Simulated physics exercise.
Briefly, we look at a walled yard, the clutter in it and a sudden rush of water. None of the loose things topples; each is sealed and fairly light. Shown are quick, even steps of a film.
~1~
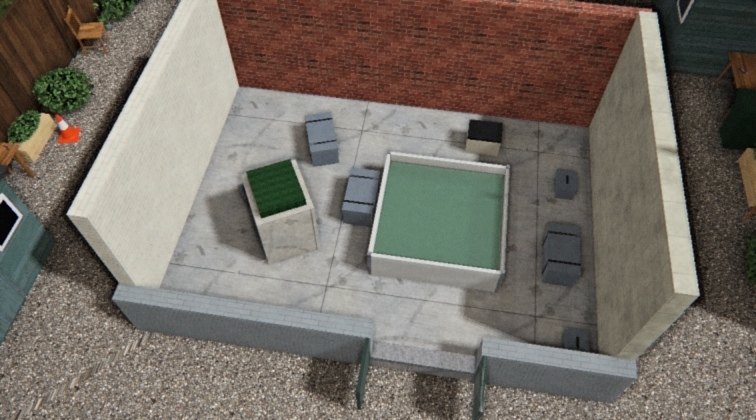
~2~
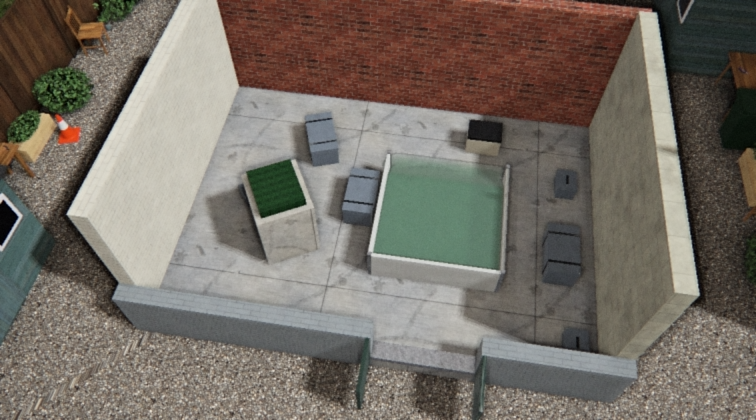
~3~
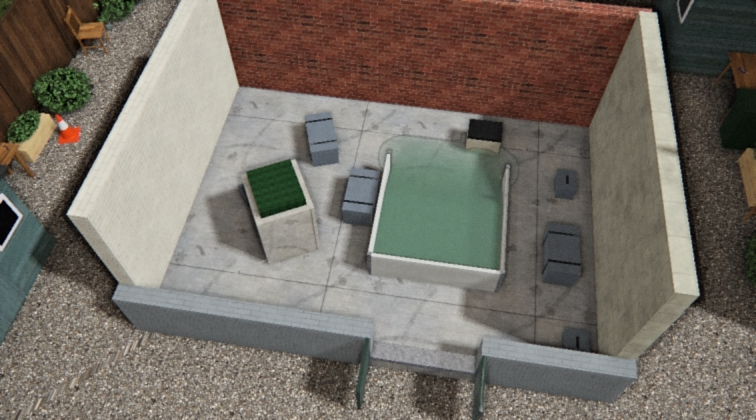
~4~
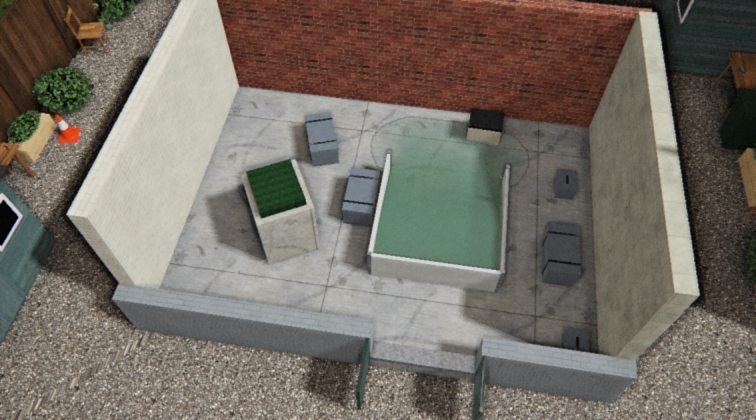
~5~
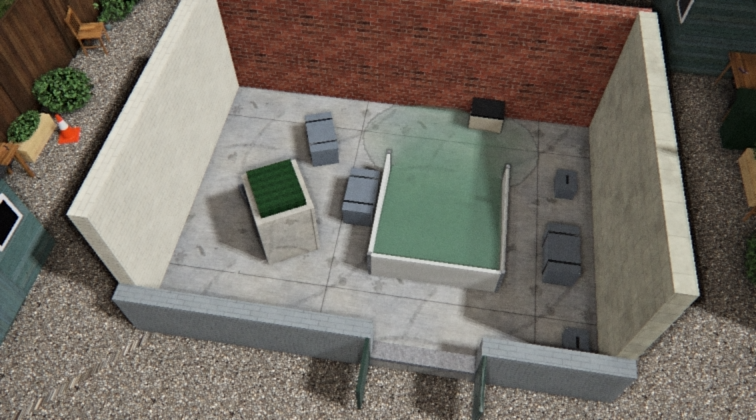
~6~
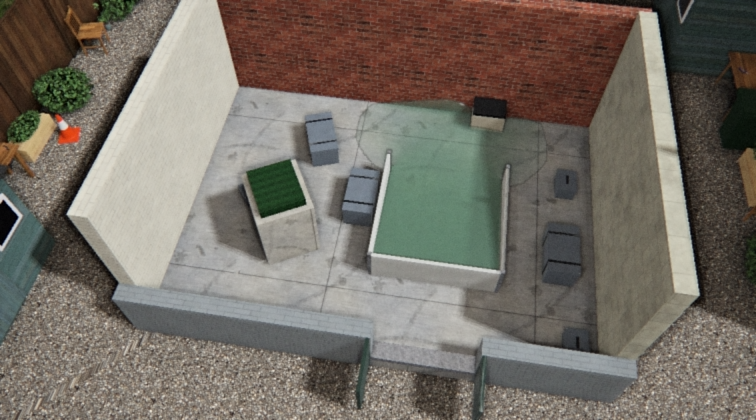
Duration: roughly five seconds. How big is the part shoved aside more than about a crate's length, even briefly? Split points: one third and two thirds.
Two thirds upward.
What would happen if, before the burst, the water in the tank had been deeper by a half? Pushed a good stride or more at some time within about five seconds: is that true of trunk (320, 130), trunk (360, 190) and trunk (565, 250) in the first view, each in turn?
The first passed the mark, the next stayed below the mark, and the last passed the mark.
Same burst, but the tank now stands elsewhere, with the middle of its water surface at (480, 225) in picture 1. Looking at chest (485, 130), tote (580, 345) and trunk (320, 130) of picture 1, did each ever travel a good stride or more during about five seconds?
Item one travelled far enough, item two not displaced far, item three travelled far enough.
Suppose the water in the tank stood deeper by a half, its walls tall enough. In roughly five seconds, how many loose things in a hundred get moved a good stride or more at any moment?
My estimate is around 90 percent.
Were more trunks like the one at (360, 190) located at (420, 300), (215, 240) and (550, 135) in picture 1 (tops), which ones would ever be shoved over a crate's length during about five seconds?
Listed in order: Hardly budges, hardly budges, then displaced.
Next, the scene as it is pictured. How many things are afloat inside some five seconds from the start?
Tally: 4.
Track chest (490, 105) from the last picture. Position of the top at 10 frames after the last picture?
Near (582, 114).
A moment on, 1 of 7 are well off their spots; 1 afloat.
Next, 1 of 7 are well off their spots; 1 afloat.
Later, 3 of 7 are well off their spots; 1 afloat.
In the end, 5 of 7 are well off their spots, and 5 have been at some point; 4 afloat.
